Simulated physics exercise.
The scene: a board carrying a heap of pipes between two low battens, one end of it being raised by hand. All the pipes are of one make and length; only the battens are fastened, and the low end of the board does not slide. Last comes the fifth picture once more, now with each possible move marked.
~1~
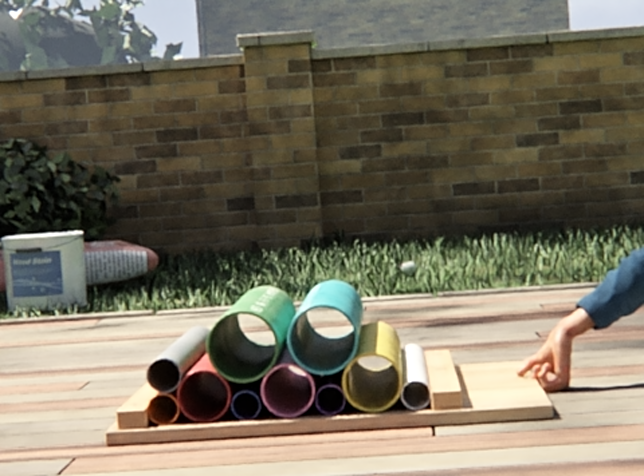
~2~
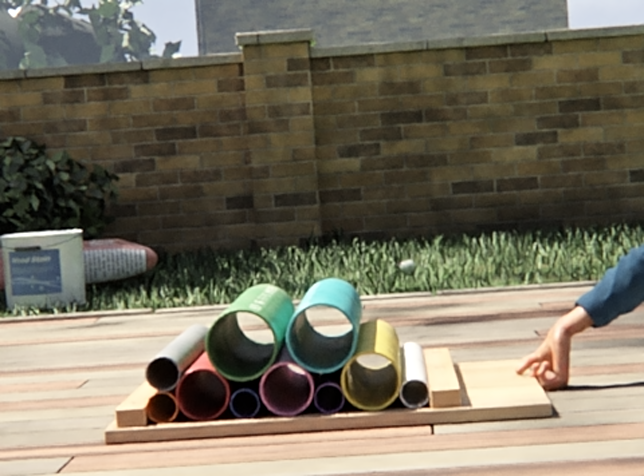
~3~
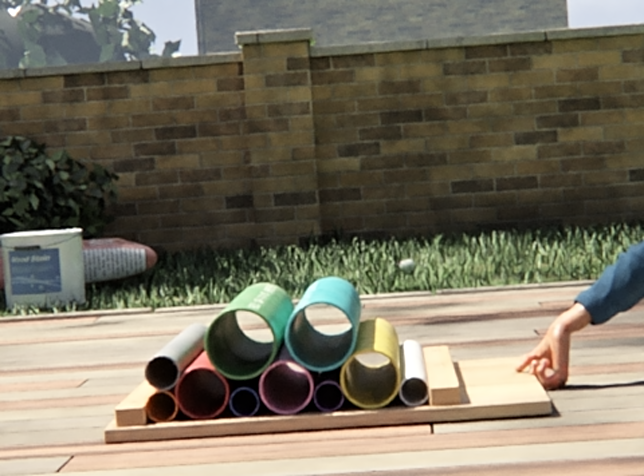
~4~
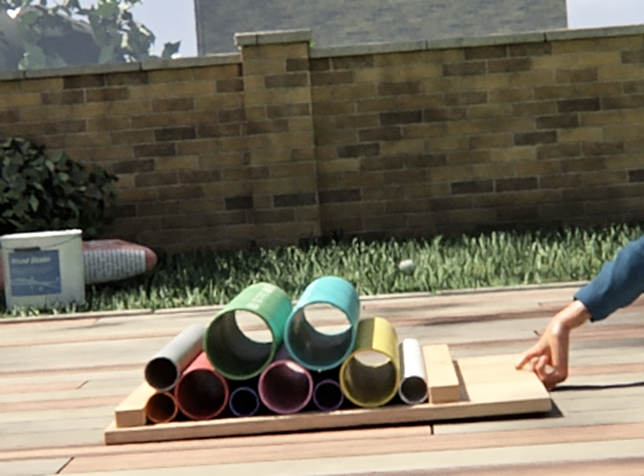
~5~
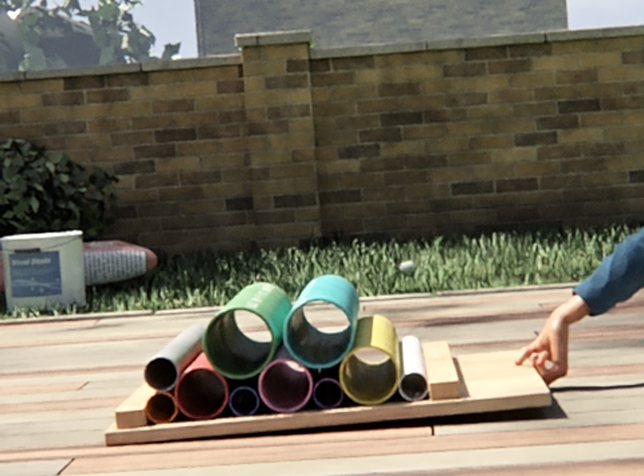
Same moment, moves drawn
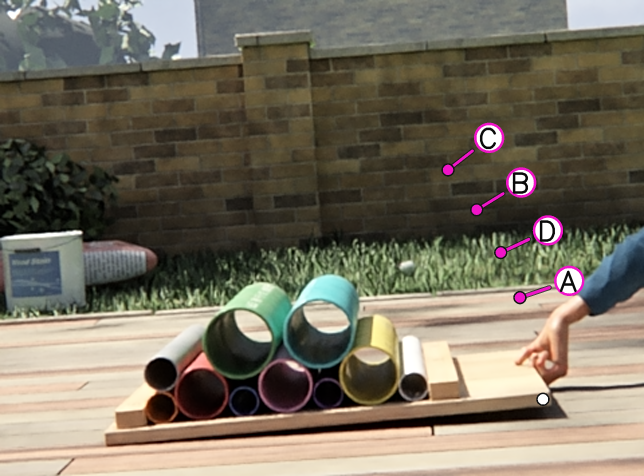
On a patio by a brick wall, a hand slowly raised the right end of a board holding stacked colourful pipes, tilting it slightly, while the pipes shifted only a tiny bit left.
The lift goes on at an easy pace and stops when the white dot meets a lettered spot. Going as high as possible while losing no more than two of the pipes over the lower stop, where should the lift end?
Up to C.
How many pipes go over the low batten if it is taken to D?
At D the number is one.
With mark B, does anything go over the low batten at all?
At B: Yes.
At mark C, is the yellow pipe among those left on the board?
Yes, with C.
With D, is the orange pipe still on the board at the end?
The orange pipe: Yes.
On the marked copy, A at (520, 297); B at (477, 210); C at (448, 170); D at (501, 253); the white dot at (543, 400).
With C. Early on, board at 19°.
Further on, board at 34°.
At the end, board at 34°, one over the low batten (grey).
As for the rest, A one over the low batten (grey); B one over the low batten (grey); D one over the low batten (grey).
